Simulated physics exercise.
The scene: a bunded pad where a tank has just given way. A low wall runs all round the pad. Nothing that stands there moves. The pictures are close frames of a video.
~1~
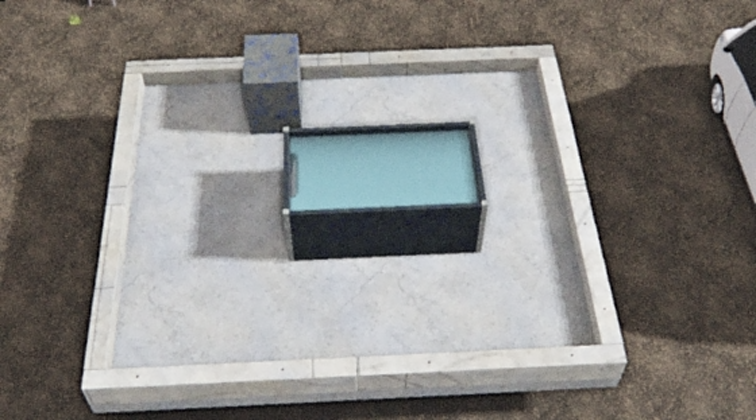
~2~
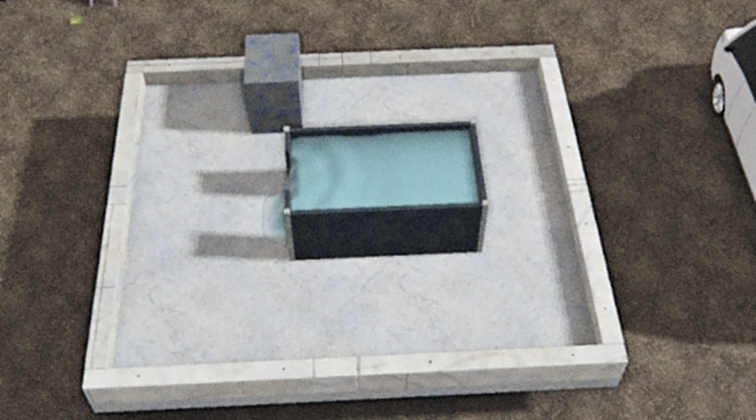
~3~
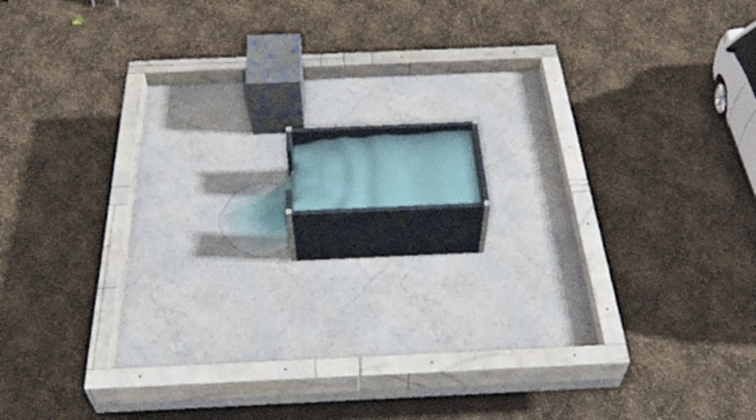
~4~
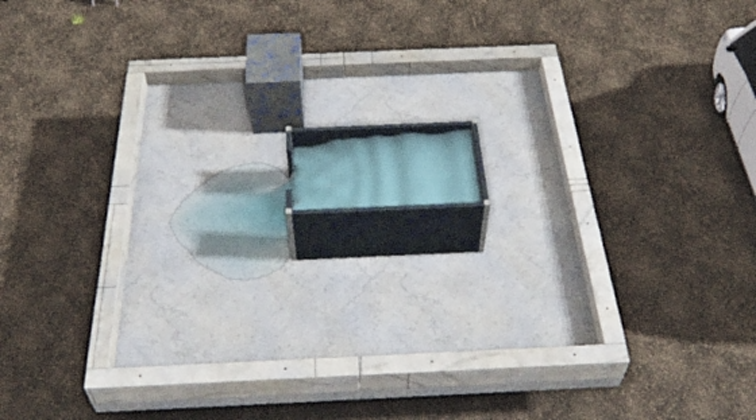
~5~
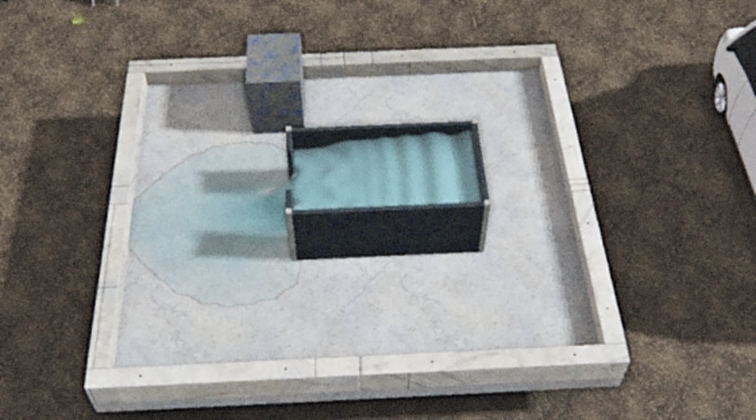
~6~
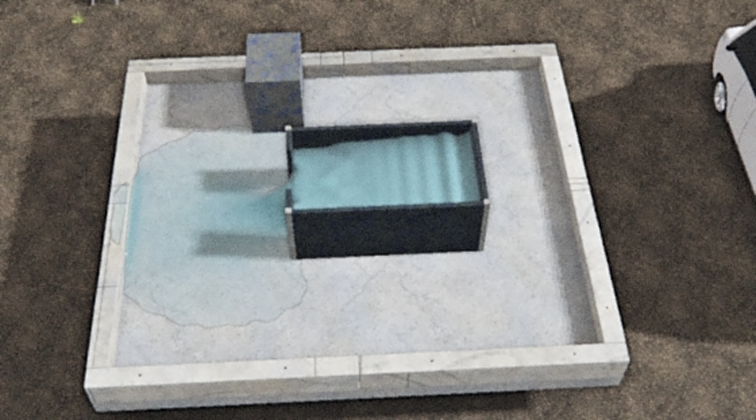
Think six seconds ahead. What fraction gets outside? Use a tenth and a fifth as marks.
It loses under a tenth.
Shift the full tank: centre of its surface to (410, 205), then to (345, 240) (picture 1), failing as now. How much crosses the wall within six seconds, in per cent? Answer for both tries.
Near 4 and 10 in a hundred.
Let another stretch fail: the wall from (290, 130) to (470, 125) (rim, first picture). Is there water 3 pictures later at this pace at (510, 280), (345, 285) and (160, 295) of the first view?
In turn: Not flooded, not flooded, free of water.
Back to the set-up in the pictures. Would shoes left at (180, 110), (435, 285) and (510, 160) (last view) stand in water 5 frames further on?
As listed: Wet, not flooded, dry.
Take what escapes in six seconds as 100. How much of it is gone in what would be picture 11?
Some 10 per cent.
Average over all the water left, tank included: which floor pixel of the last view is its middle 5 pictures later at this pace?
Near (313, 218).
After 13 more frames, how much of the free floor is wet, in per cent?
Close to 40 %.
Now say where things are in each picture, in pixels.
Still water in the open tank at (382, 171), in the first picture.
The front is at (279, 197), out from the gap at (293, 203), in the second picture.
Water pours out at (295, 203) and has run to (228, 230), in the third picture.
The front is at (181, 212), out from the gap at (295, 204), in the fourth picture.
The front is at (135, 207), out from the gap at (295, 203), in the fifth picture.
The front is at (139, 167), out from the gap at (295, 202), in the sixth picture.
A moment on, water covers 30 % of the floor; the low wall has let 0 % over.
Next, water covers 30 % of the floor; the low wall has let 1 % over.
Then, water covers 35 % of the floor; the low wall has let 3 % over.
Later, water covers 60 % of the floor; the low wall has let 5 % over.
In the end, water covers 70 % of the floor; the low wall has let 5 % over.
